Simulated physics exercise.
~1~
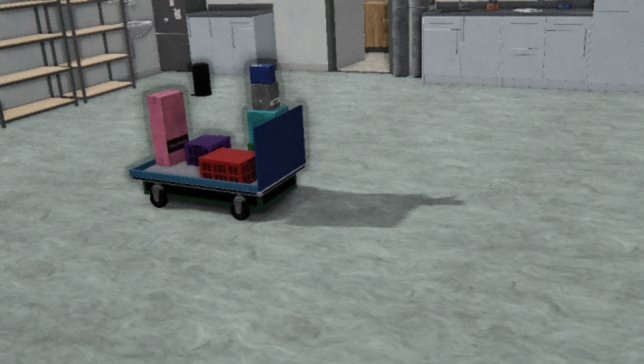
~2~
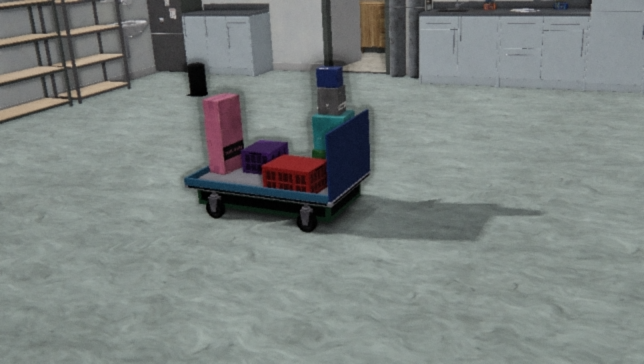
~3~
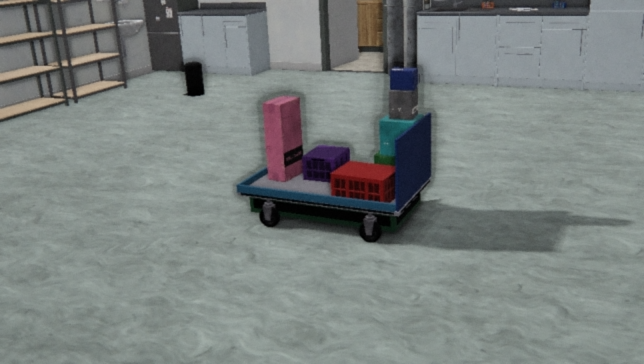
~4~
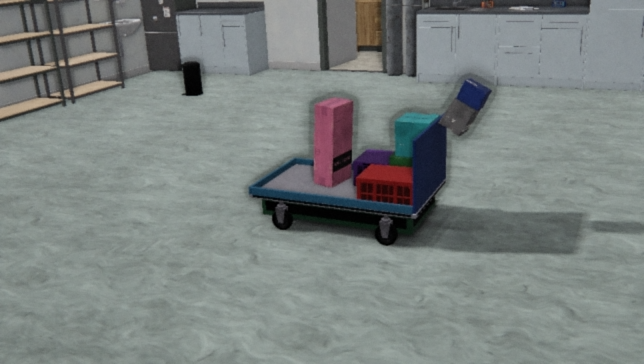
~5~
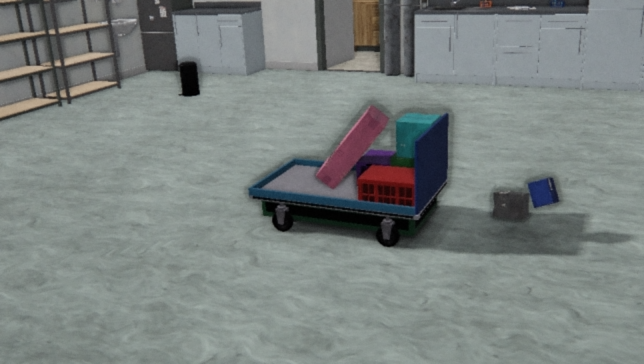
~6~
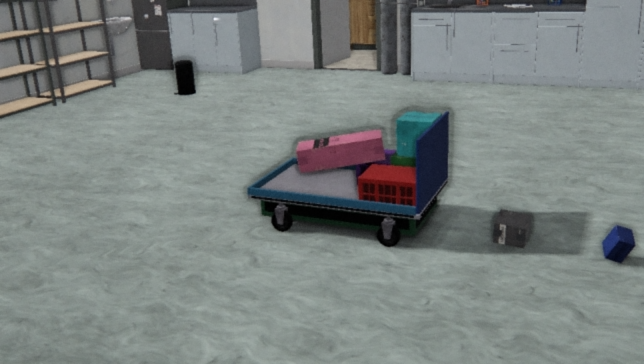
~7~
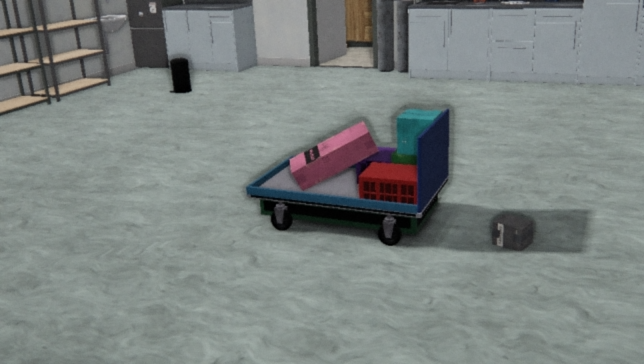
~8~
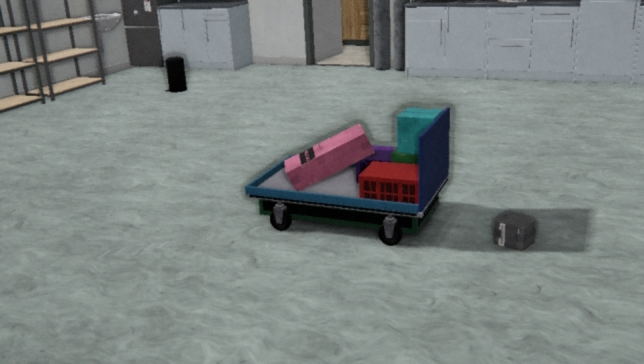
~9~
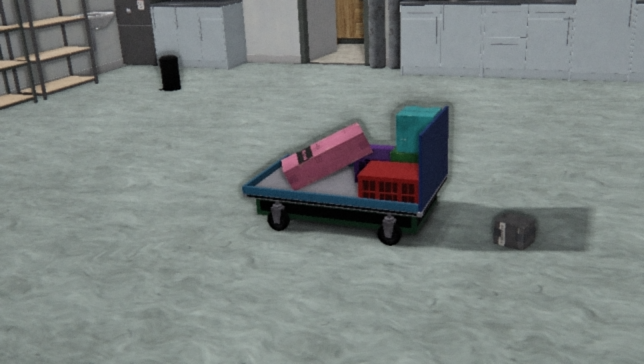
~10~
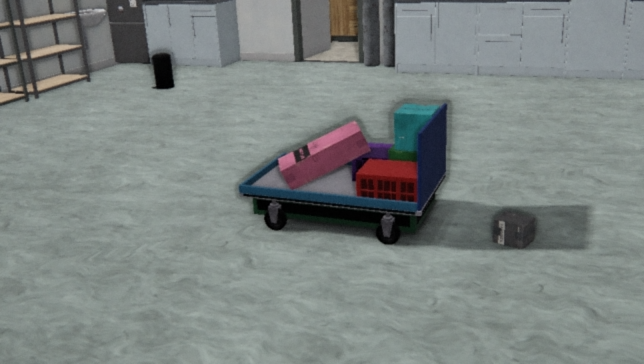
A flat cart loaded with boxes and crates rolled to the right and stopped abruptly, sending the stacked grey and blue boxes over its front board onto the floor, while the tall pink box toppled and ended up leaning on the deck.
